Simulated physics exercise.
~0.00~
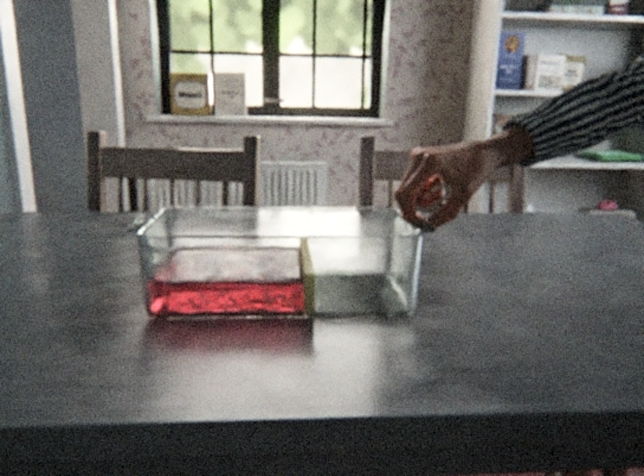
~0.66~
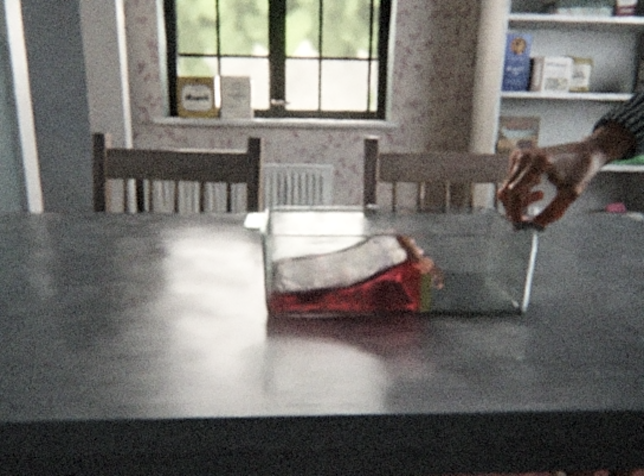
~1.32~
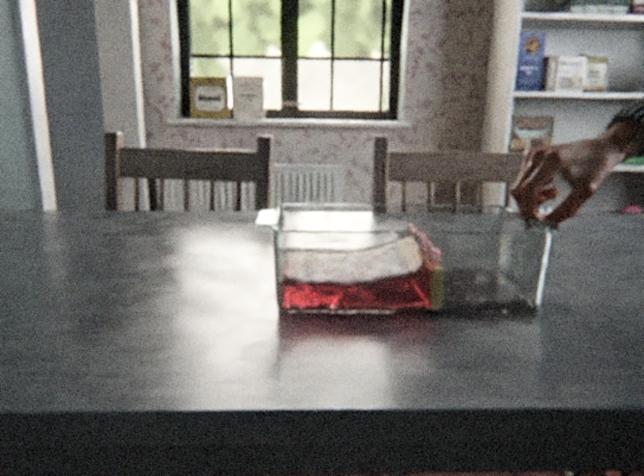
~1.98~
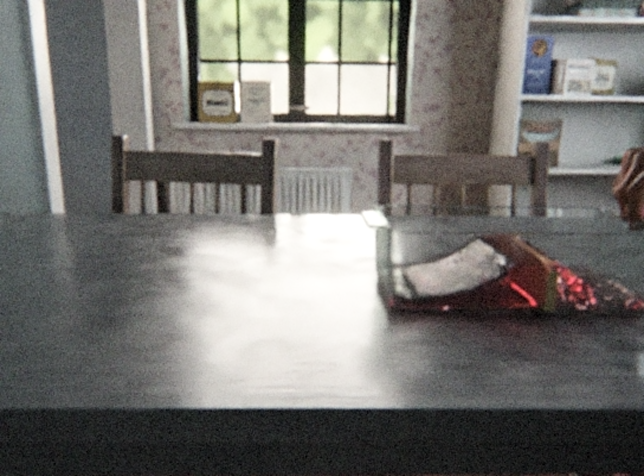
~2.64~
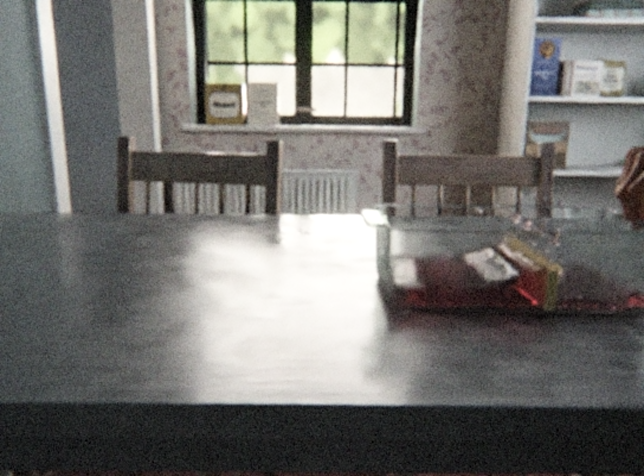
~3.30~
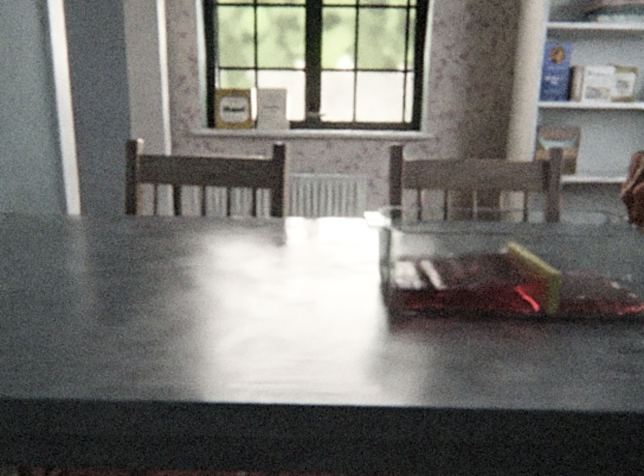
The footage shows a hand pulling a clear oblong tub rightward across a dark table in two moves with a pause between, as red liquid in its left part sloshes and spills past the upright divider, ending with the tub still and red liquid on both sides.
